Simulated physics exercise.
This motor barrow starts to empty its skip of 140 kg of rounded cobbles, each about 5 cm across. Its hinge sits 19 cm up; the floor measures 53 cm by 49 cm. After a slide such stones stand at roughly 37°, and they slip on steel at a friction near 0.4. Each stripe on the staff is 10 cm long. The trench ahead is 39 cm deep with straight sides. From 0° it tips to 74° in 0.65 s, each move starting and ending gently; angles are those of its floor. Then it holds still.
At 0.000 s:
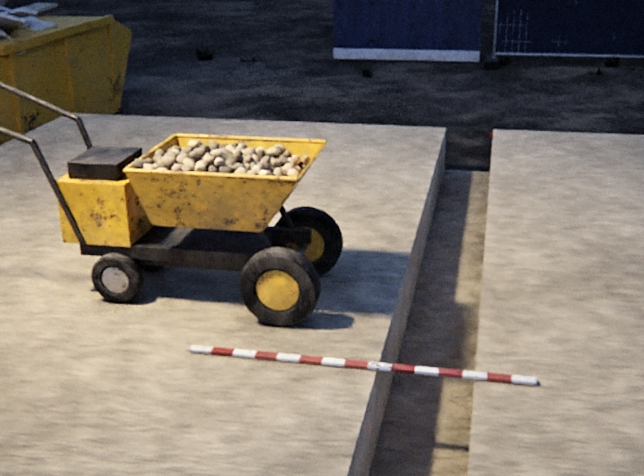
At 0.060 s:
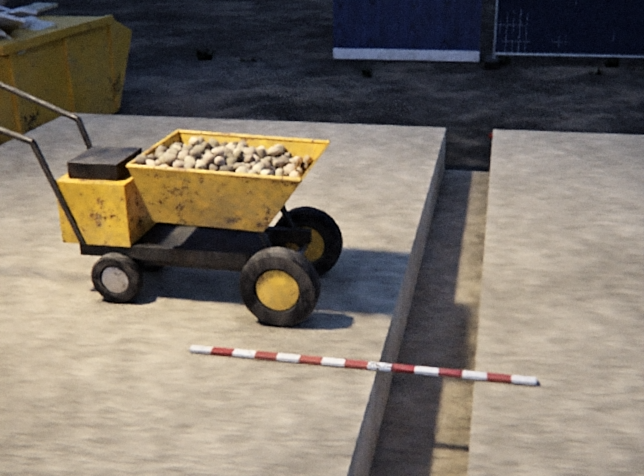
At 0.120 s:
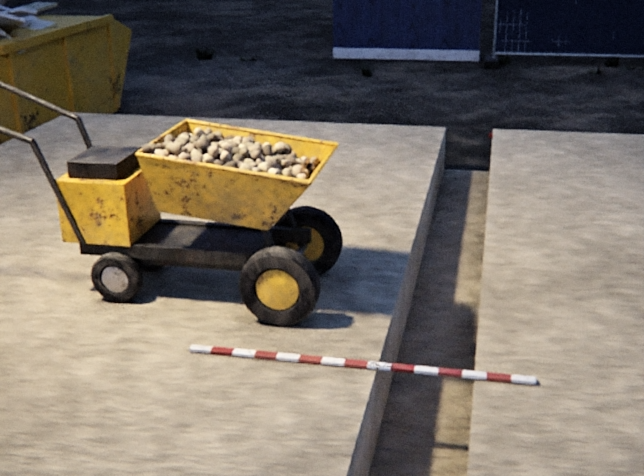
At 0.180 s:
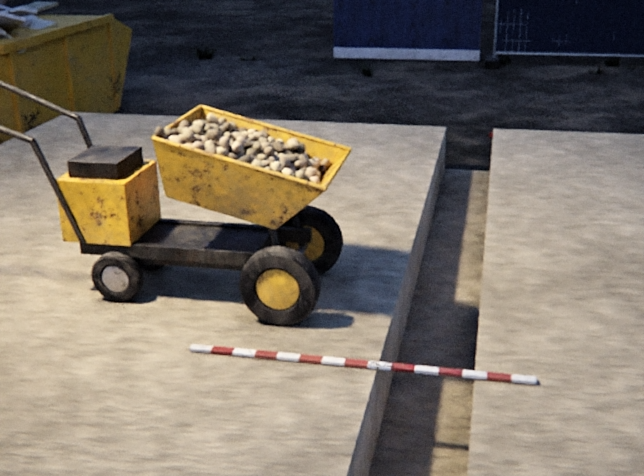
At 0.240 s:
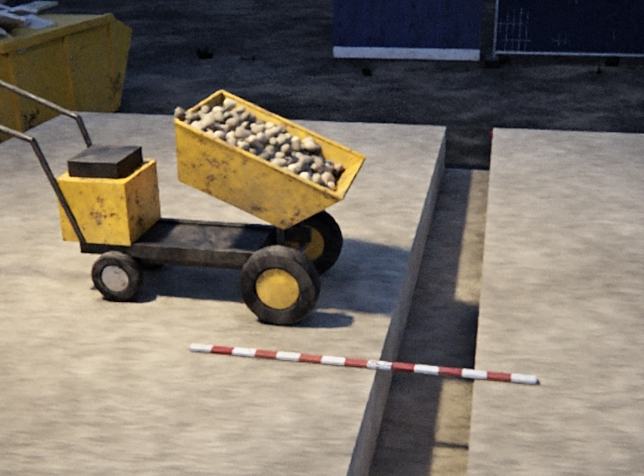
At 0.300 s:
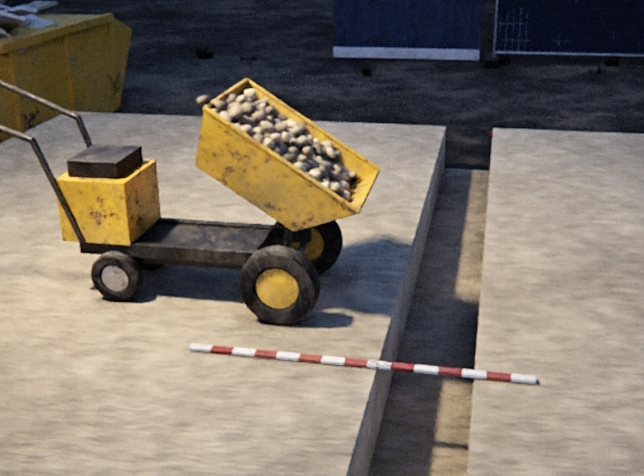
A yellow motor barrow steadily raises its skip of rounded stones, tilting it toward the right.
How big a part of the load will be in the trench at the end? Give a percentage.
Close to 67 in a hundred.
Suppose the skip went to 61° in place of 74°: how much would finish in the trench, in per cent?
It would be near 50 per cent.
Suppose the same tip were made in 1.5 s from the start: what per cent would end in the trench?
Then about 95 per cent.
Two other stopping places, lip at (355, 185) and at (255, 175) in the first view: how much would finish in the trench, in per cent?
About 20 and 95 per cent.
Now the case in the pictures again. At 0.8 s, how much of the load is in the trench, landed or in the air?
About 40 per cent by then.
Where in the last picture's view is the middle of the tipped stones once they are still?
Their middle is at about (459, 361).
After 0.5 s the floor is at 63°; 100 % in the skip; the foremost stones are at (396, 230).
After 0.8 s the floor is at 74°; 53 % in the skip, 42 % in the trench, 5 % past the trench; the foremost stones are at (495, 312).
After 1.1 s the floor is at 74°; 10 % in the skip, 57 % in the trench, 33 % past the trench; the foremost stones are past the picture's edge.
After 3.0 s the floor is at 74°; 0 % in the skip, 67 % in the trench, 33 % past the trench; the foremost stones are past the picture's edge.
